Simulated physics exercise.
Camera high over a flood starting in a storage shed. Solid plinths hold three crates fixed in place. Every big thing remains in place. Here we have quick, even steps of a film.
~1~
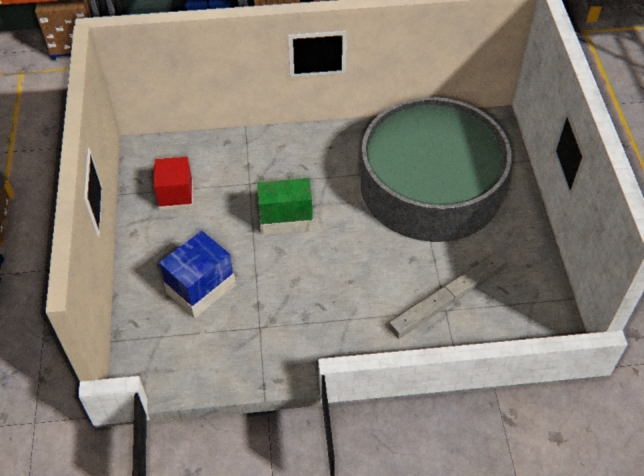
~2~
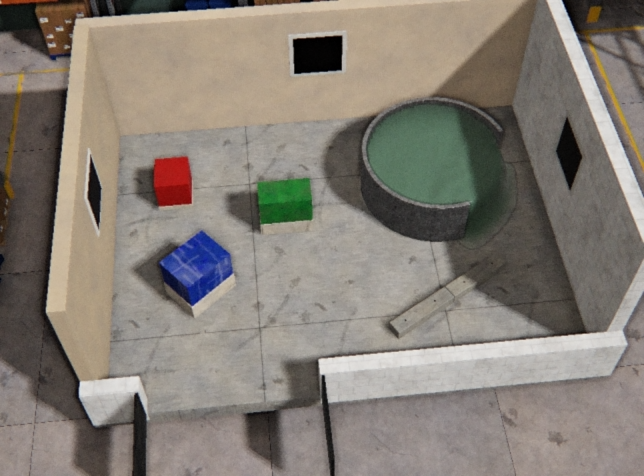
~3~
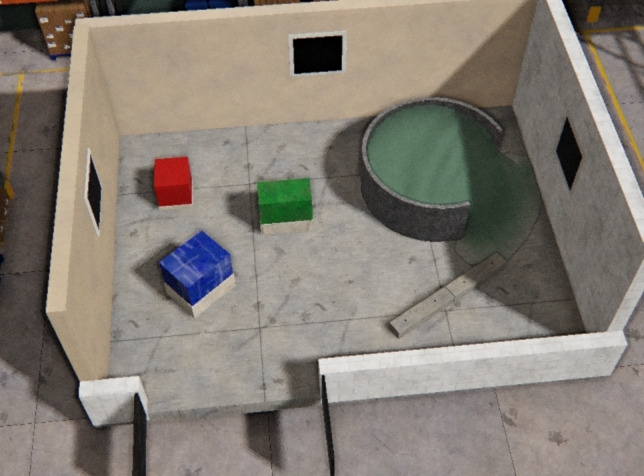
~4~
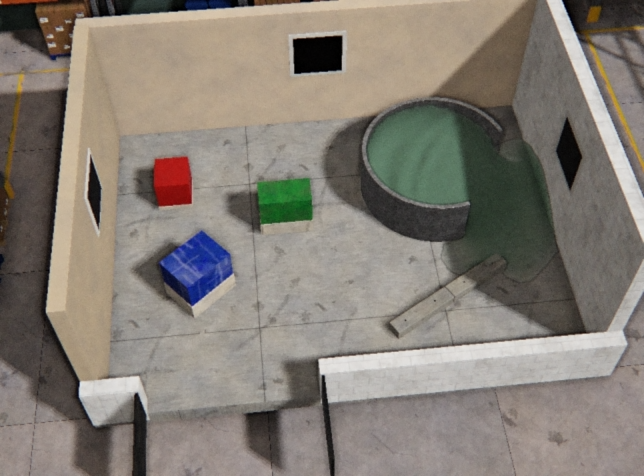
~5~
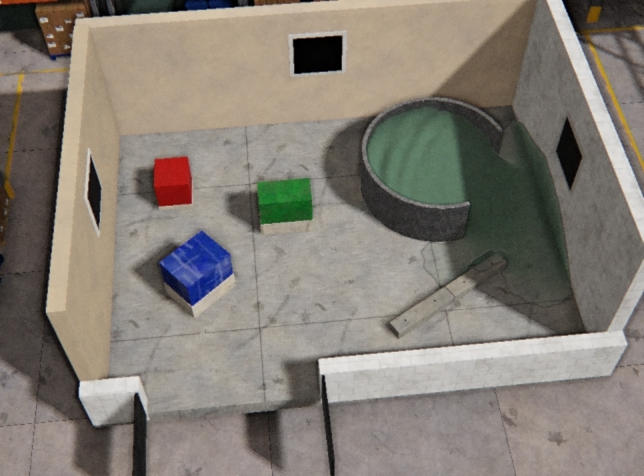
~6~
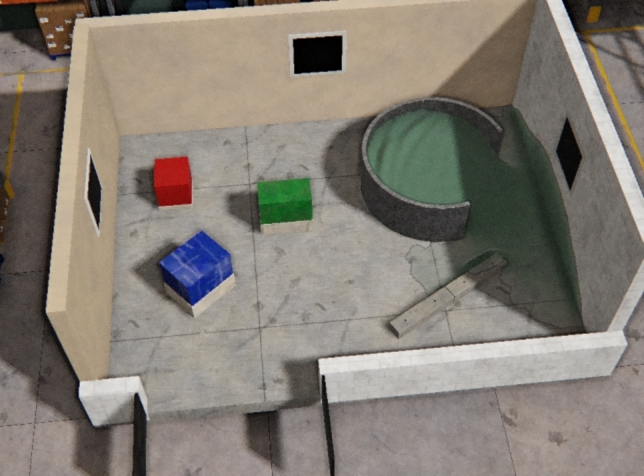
In this clip, seen from high above a walled room with red, green and blue blocks, greenish water pours from a gap in a round tank's right side, spreads to the right wall and runs along it toward the viewer.
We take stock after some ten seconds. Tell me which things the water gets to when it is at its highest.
Here is how it goes: The green crate is never reached, the red crate is reached, the blue crate is never reached.
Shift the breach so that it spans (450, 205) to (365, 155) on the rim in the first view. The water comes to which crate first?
My pick is the green-painted one.
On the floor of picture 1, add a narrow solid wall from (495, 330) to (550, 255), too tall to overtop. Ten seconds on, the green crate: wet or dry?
Then the green crate is untouched.
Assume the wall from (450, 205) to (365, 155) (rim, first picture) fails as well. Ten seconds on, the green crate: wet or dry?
In my view the green crate gets reached.
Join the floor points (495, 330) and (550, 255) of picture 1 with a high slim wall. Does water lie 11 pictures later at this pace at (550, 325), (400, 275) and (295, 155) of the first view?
Taking the three spots in order: Soaked, soaked, spared.
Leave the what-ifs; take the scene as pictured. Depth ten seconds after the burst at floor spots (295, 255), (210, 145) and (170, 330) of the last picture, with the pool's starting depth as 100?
The depths come to near 10, 12 and 8 per cent respectively.
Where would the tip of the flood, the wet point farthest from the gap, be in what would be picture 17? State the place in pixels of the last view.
By then the tip should be at about (299, 384).
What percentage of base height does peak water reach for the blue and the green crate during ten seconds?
70 %, then 40 %.
A moment on, water covers 25 % of the floor; the green crate not reached, the red crate not reached, the blue crate not reached.
Next, water covers 40 % of the floor; the green crate not reached, the red crate not reached, the blue crate not reached.
Then, water covers 70 % of the floor; the green crate water round its plinth, the red crate not reached, the blue crate water round its plinth.
Later, water covers 95 % of the floor; the green crate water round its plinth, the red crate water round its plinth, the blue crate water round its plinth.
In the end, water covers 100 % of the floor; the green crate stayed above the water, the red crate was topped, the blue crate stayed above the water.
